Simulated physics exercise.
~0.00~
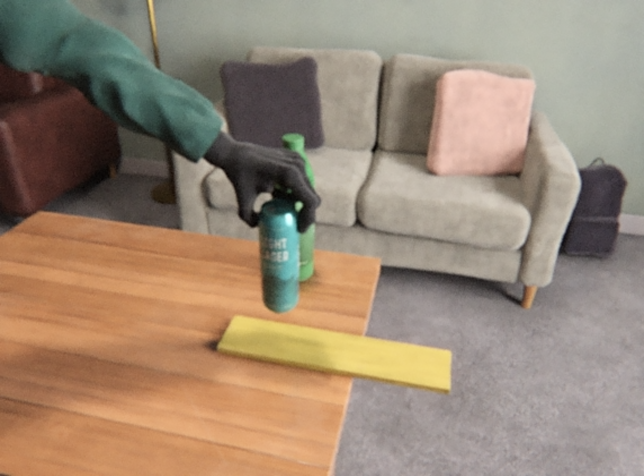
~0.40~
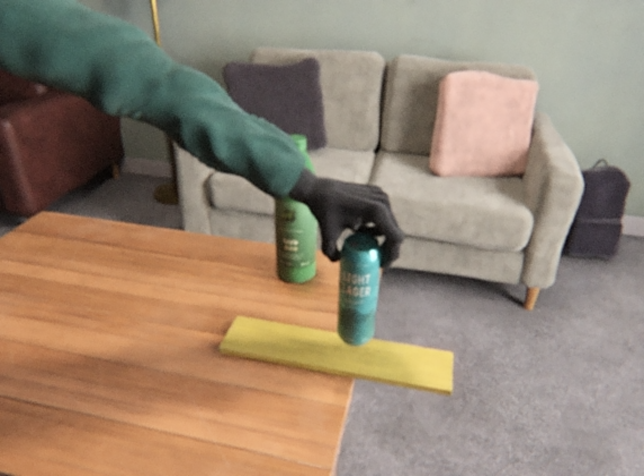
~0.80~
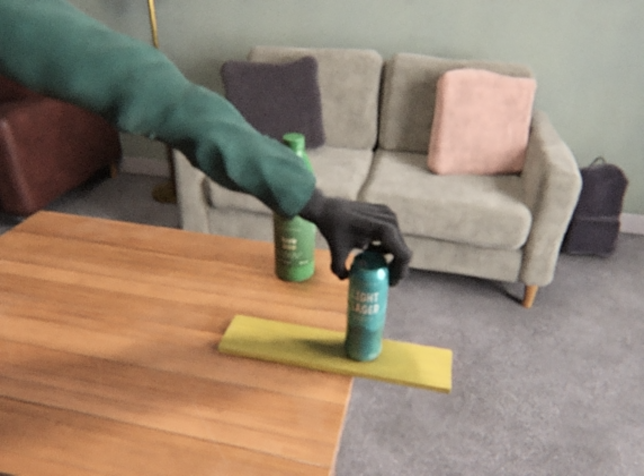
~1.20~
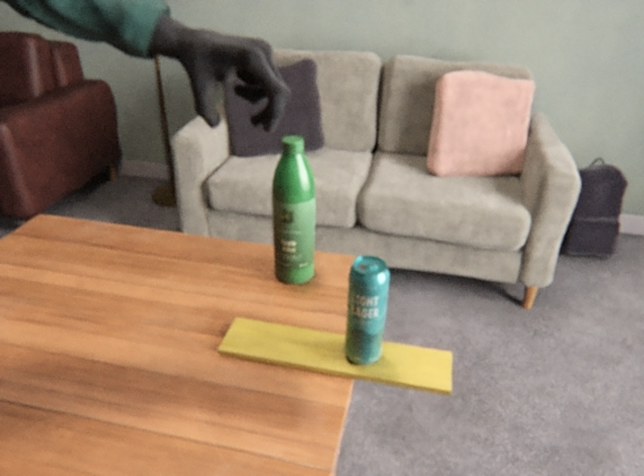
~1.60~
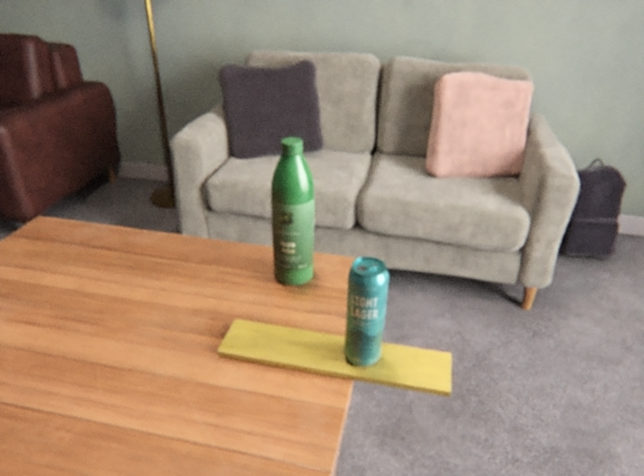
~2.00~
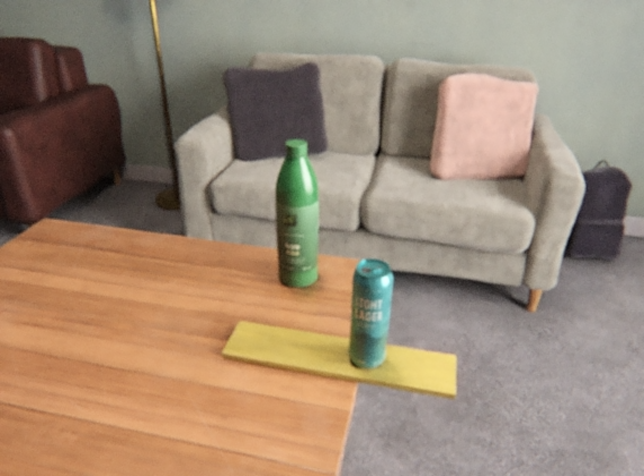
A gloved hand sets a turquoise can on the overhanging yellow board, which stays balanced.
